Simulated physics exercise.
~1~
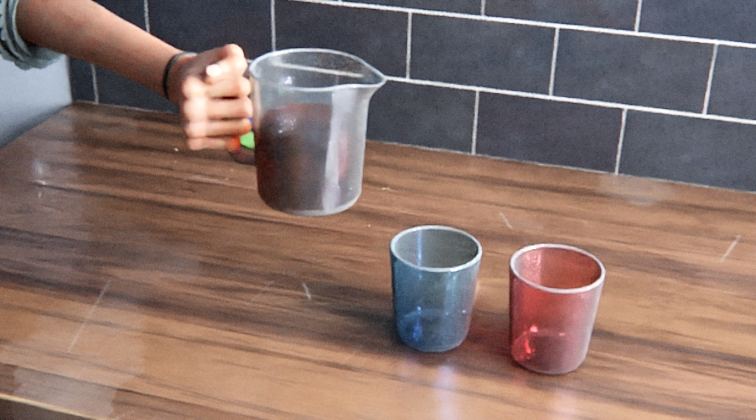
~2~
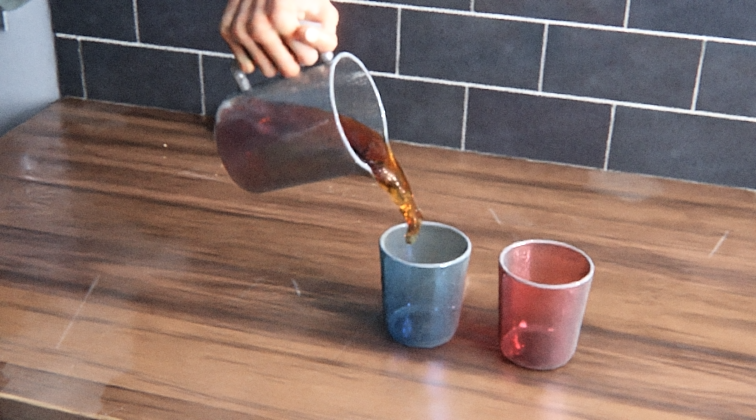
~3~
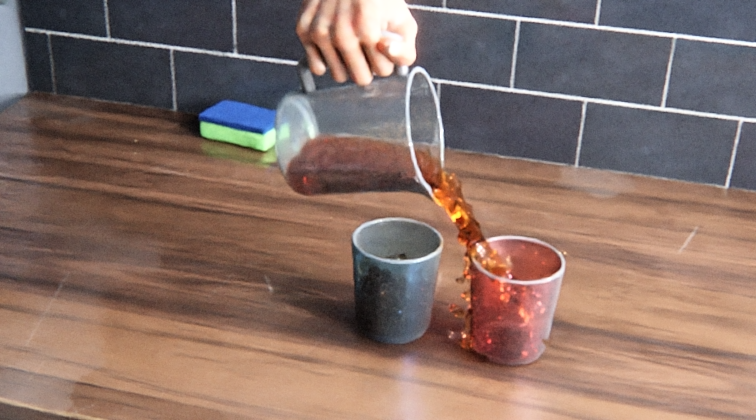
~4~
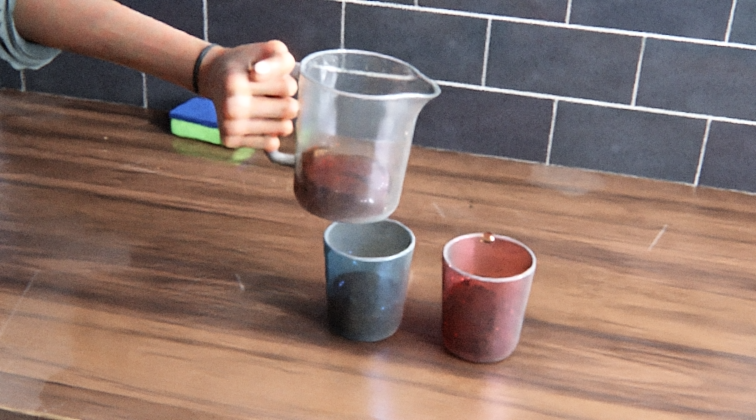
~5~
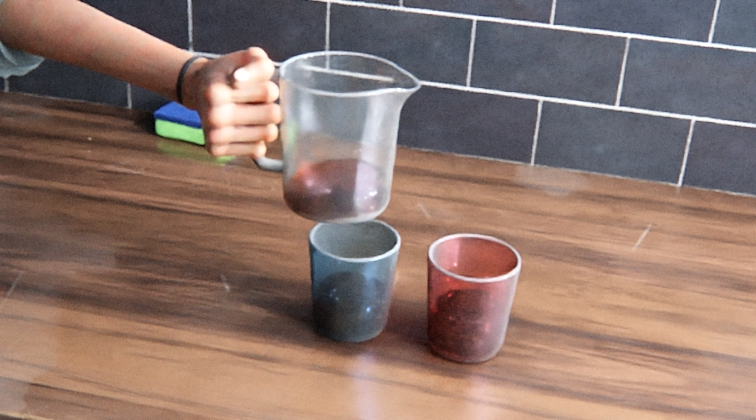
To begin with, a hand holds a clear pitcher of dark tea above a wooden worktop, to the left of a blue glass and a red glass that both stand empty. The hand tips the pitcher steeply to the right, and amber-brown tea streams into the blue glass. Still tilted, the pitcher moves right and pours into the red glass, where the tea splashes around the rim, while a blue and green sponge shows behind. The hand then turns the pitcher back upright. It ends held level above the glasses, with some tea left inside and dark tea in both glasses.
